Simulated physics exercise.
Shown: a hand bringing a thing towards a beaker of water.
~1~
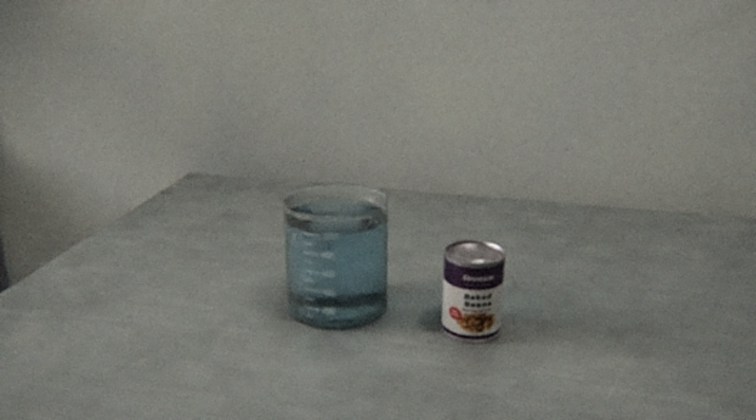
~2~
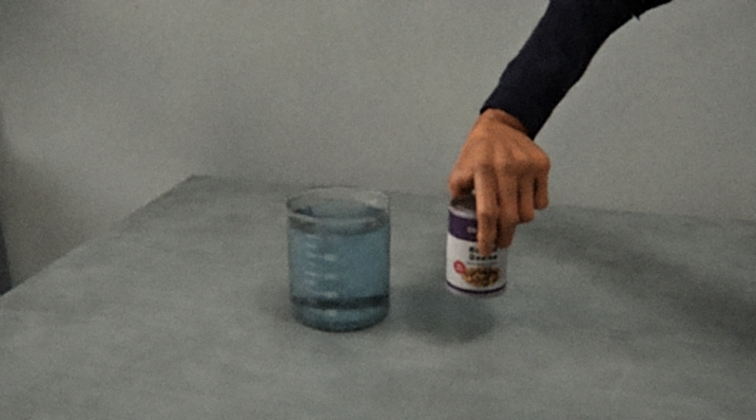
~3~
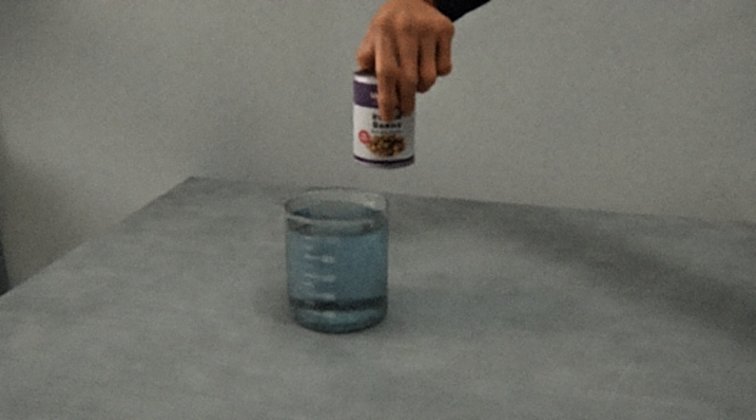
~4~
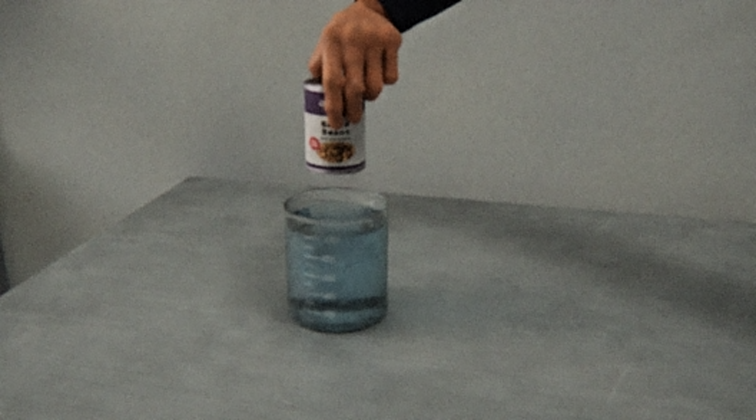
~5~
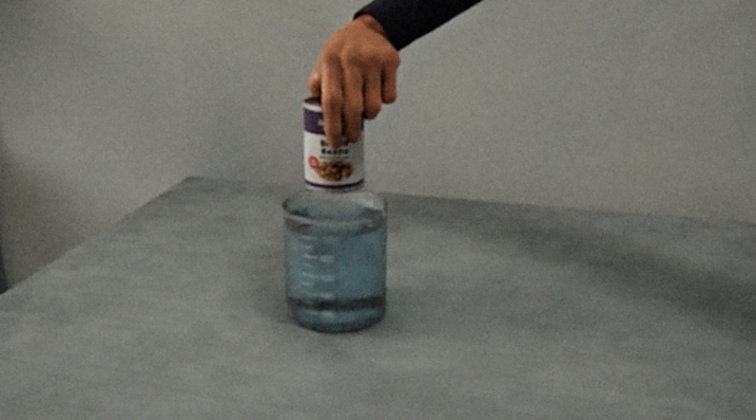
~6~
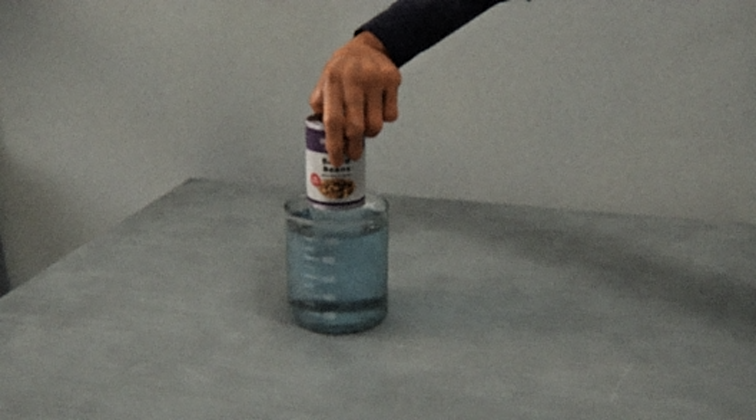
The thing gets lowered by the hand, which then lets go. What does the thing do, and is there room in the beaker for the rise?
Well, it heads down, and as for the beaker, it spills.
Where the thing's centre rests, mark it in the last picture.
Near (337, 273).
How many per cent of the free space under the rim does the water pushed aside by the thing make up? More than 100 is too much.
It comes out near 170 %.
Soon after, the tin of food enters the water; the beaker is full to the brim.
Later, the tin of food goes on down; the beaker is full to the brim; some has gone over the rim.
In the end, the tin of food lies on the bottom; the beaker is full to the brim; some has gone over the rim.
